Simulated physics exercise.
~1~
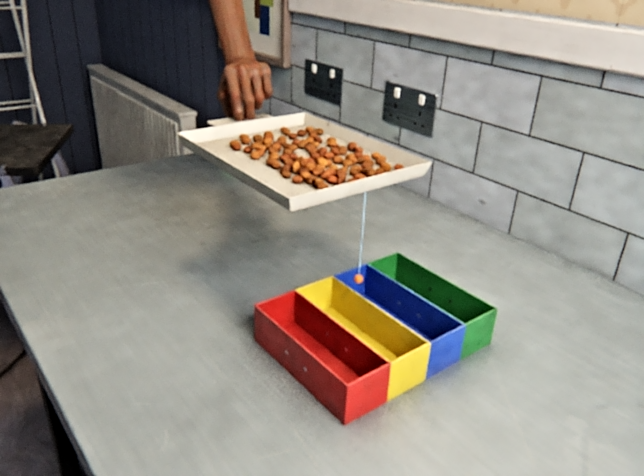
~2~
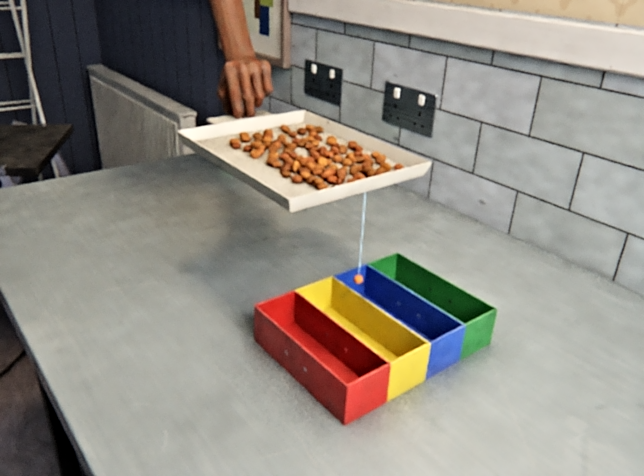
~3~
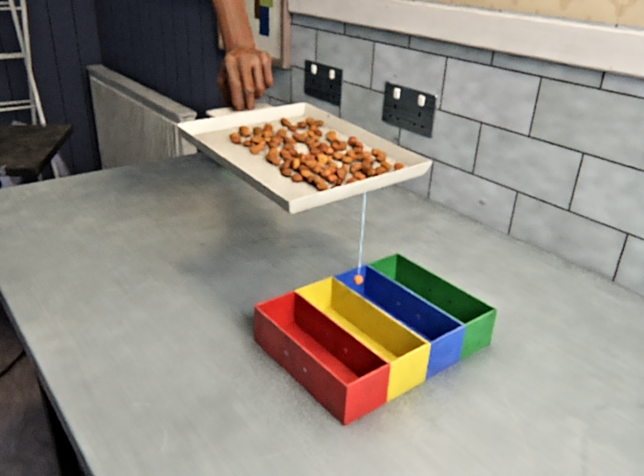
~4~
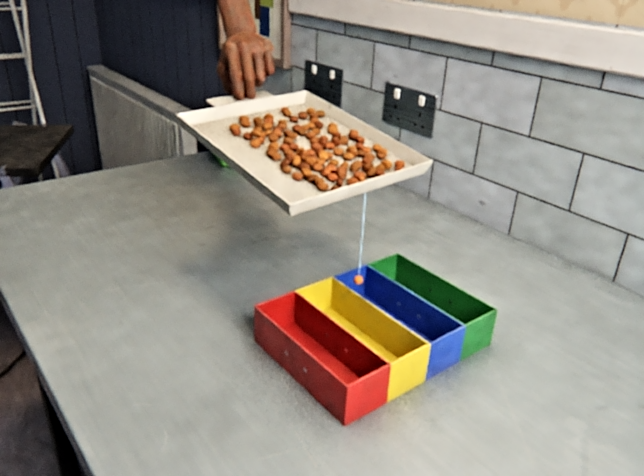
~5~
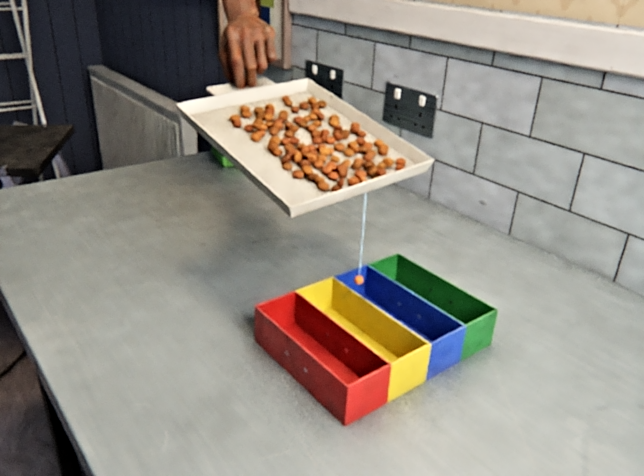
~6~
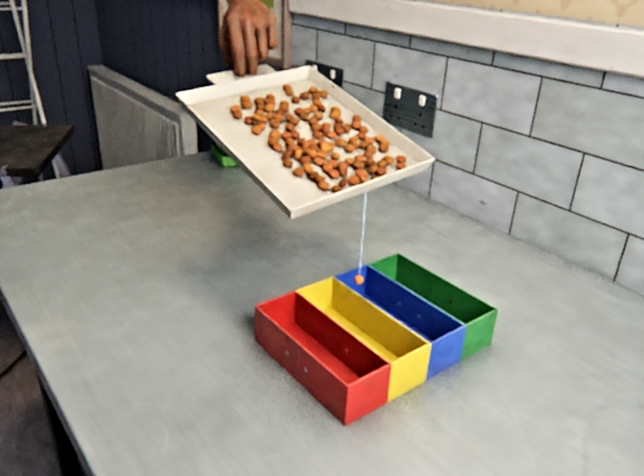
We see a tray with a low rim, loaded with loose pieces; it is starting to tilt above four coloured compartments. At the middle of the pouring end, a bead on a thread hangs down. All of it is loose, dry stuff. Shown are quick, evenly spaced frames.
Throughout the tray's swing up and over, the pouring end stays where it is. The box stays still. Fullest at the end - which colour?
Red cell.
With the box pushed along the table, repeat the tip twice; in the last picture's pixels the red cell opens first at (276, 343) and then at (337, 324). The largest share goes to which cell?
Try 1 - yellow; try 2 - red.
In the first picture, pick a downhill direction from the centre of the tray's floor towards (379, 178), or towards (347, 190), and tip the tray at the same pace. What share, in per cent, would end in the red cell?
Roughly 0 percent first and 30 percent second.
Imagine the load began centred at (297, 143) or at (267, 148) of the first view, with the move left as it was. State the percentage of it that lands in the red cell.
Roughly 50 and 60 percent, in that order.
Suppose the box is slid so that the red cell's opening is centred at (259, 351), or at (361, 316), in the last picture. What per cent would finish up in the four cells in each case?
First case: Some 100 %; second case: Some 40 %.
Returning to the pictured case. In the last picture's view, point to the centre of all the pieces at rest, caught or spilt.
(333, 360).
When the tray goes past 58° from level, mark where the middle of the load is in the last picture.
Somewhere near pixel (338, 176).
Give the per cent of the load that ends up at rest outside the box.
Result: Near 10 % of the load.
Soon, tray tipped steeply; nearly all on the tray; a stray few falling or outside the box.
A while on, tray tipped right over; about a third on the tray; about a quarter in the red cell; about a quarter in the yellow cell; a stray few in the blue cell; about a quarter falling or outside the box.
Towards the end, tray tipped past a quarter turn; about half in the red cell; about a third in the yellow cell; a small part in the blue cell; a stray few in the green cell; a small part falling or outside the box.
Finally, tray tipped past a quarter turn; about half in the red cell; about a third in the yellow cell; a small part in the blue cell; a stray few in the green cell; a small part outside the box.
